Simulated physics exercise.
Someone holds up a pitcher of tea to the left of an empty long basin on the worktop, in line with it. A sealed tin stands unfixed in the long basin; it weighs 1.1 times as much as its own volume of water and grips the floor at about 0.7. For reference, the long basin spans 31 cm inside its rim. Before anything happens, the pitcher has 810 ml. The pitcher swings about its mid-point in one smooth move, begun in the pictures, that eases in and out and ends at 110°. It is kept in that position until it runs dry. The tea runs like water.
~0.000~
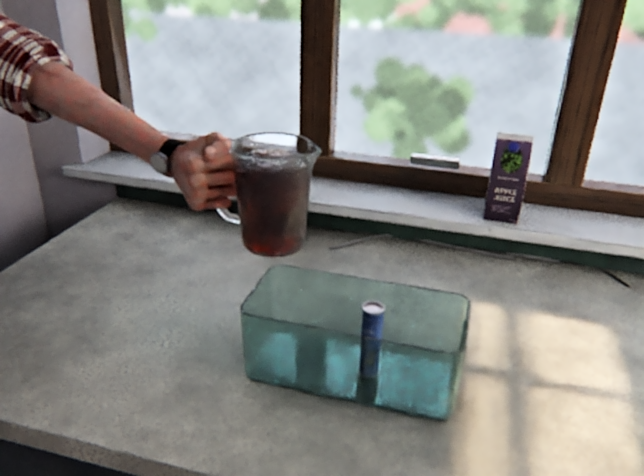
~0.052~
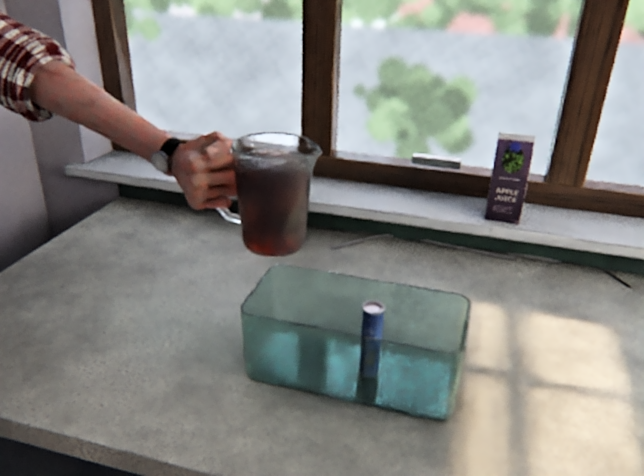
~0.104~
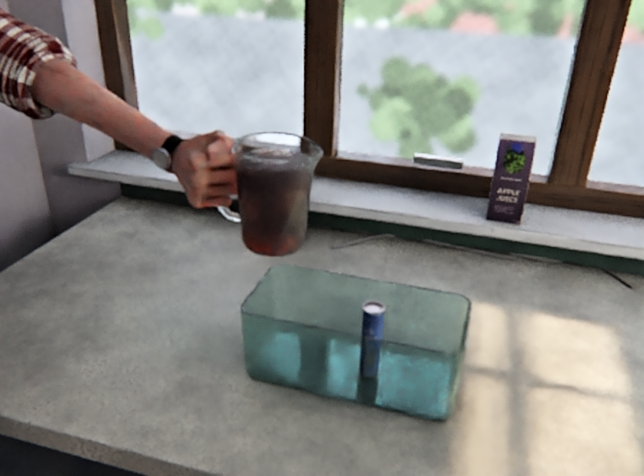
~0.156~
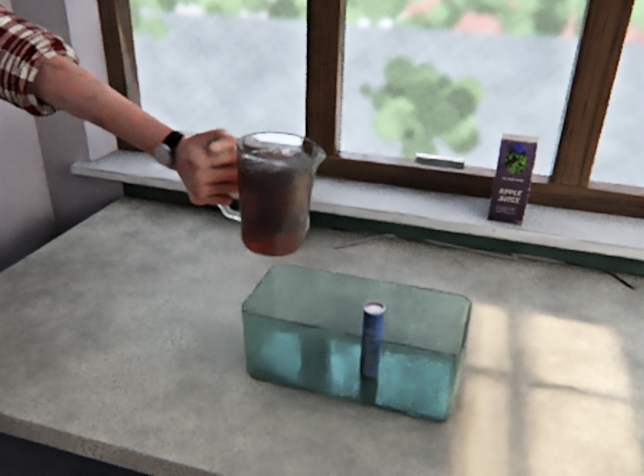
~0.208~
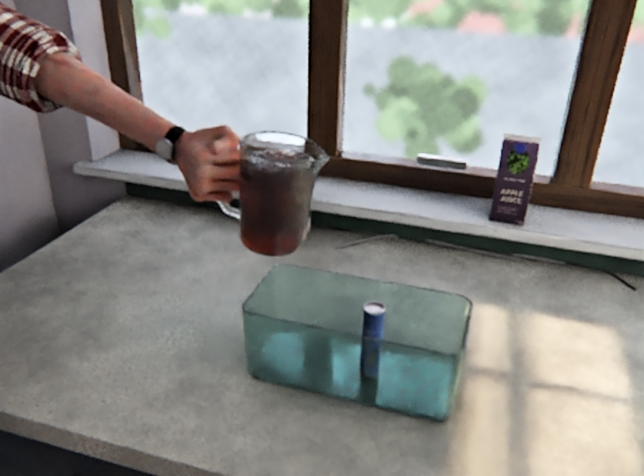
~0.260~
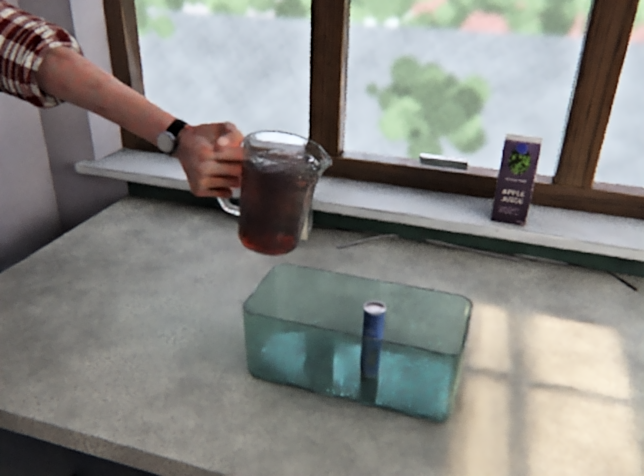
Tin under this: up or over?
Over.
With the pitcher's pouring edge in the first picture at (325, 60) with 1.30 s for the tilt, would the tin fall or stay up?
After that, the tin stays vertical.
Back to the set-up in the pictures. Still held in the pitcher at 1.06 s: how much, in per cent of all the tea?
Close to 32 percent of the total.
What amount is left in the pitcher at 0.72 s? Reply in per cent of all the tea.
I reckon about 84 in a hundred is still held.
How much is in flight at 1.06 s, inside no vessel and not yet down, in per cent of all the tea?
About 20 % of the total.
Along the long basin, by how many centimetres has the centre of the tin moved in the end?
In the end the tin's centre has shifted about 7.0 centimetres.
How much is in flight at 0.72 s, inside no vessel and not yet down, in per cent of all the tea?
Some 14 per cent, I reckon.
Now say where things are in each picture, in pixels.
In the first picture, it leans 0°; its right rim is at (320, 152); the tea meets the walls at (240, 156) and (311, 164); the long basin's rim runs from (256, 287) to (468, 325); the tin's top is at (373, 310).
In the second picture, it leans 0°; its right rim is at (321, 152); the tea meets the walls at (241, 155) and (311, 164).
In the third picture, it leans 2°; its right rim is at (322, 154); the tea meets the walls at (242, 155) and (312, 165).
In the fourth picture, it leans 4°; its right rim is at (325, 156); the tea meets the walls at (245, 155) and (314, 166).
In the fifth picture, it leans 7°; its right rim is at (328, 159); the tea meets the walls at (247, 155) and (318, 167).
In the sixth picture, it leans 11°; its right rim is at (331, 163); the tea meets the walls at (250, 157) and (321, 167).
After 0.72 s the tilt is 65° and 85 per cent is still to pour; the tin stands where it began.
After 1.06 s the tilt is 101° and 32 per cent is still to pour; the tin stands where it began.
After 1.41 s the tilt is 110° and 1 per cent is still to pour; the tin lies on its side.
After 1.80 s the tilt is 110° and 0 per cent is still to pour; the tin lies on its side.
In the end the tin lies on its side.
